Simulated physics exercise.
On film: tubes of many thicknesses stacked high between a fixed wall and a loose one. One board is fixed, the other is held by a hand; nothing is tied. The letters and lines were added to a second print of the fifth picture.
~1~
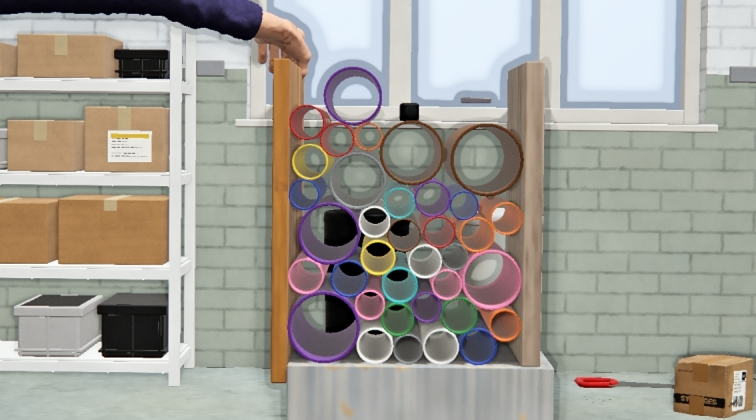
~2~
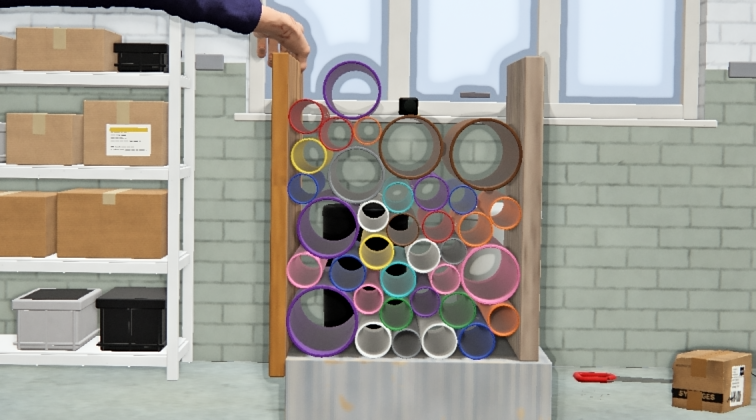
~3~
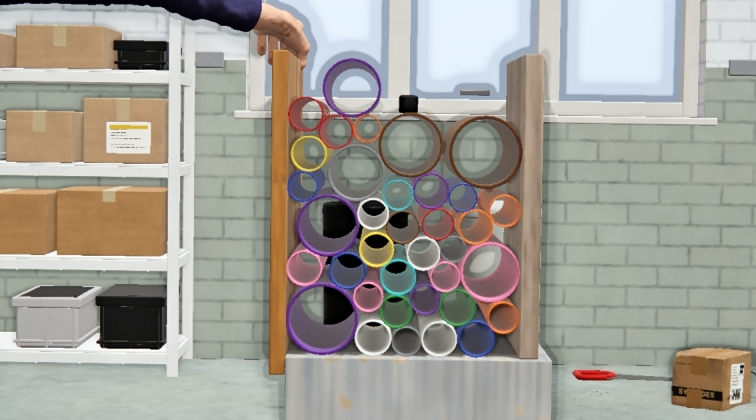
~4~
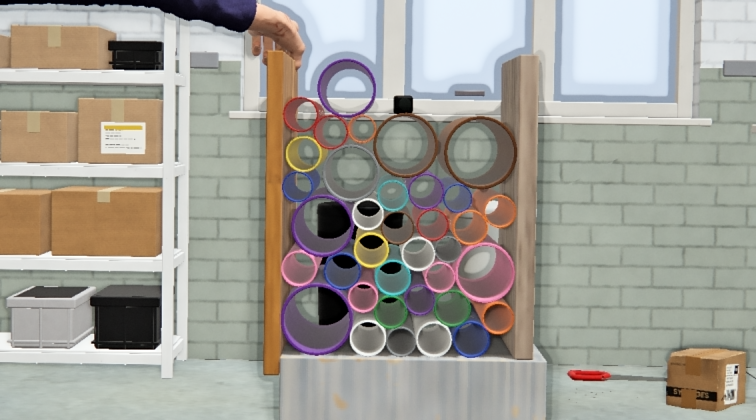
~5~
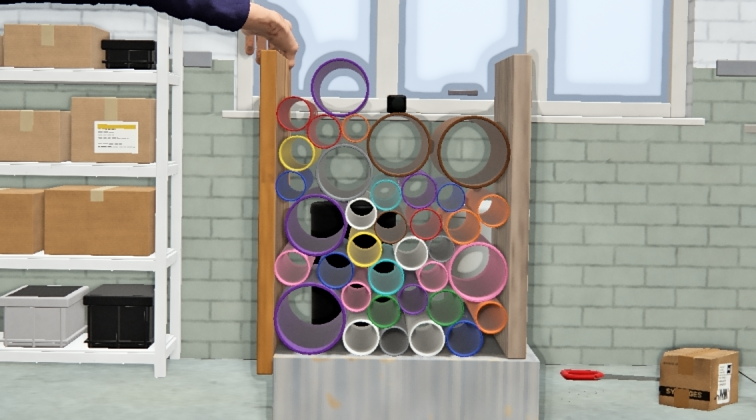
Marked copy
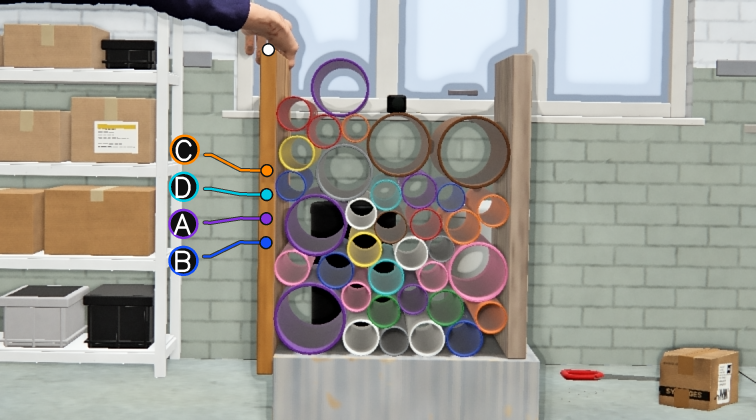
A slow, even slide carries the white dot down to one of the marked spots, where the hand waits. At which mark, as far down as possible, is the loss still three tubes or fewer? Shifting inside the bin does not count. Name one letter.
At most to D.
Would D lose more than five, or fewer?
At D, fewer than five.
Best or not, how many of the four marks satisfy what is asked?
The number is two.
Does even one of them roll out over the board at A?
Yes, at A.
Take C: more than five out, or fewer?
It loses fewer than five.
On the marked copy, A at (267, 218); B at (266, 242); C at (267, 171); D at (267, 195); the white dot at (269, 50).
With D. Early on, top of the board (276, 114).
Further on, top of the board (275, 187).
At the end, top of the board (275, 195), two out over the board.
As for the rest, A more than three out over the board; B more than three out over the board; C two out over the board.
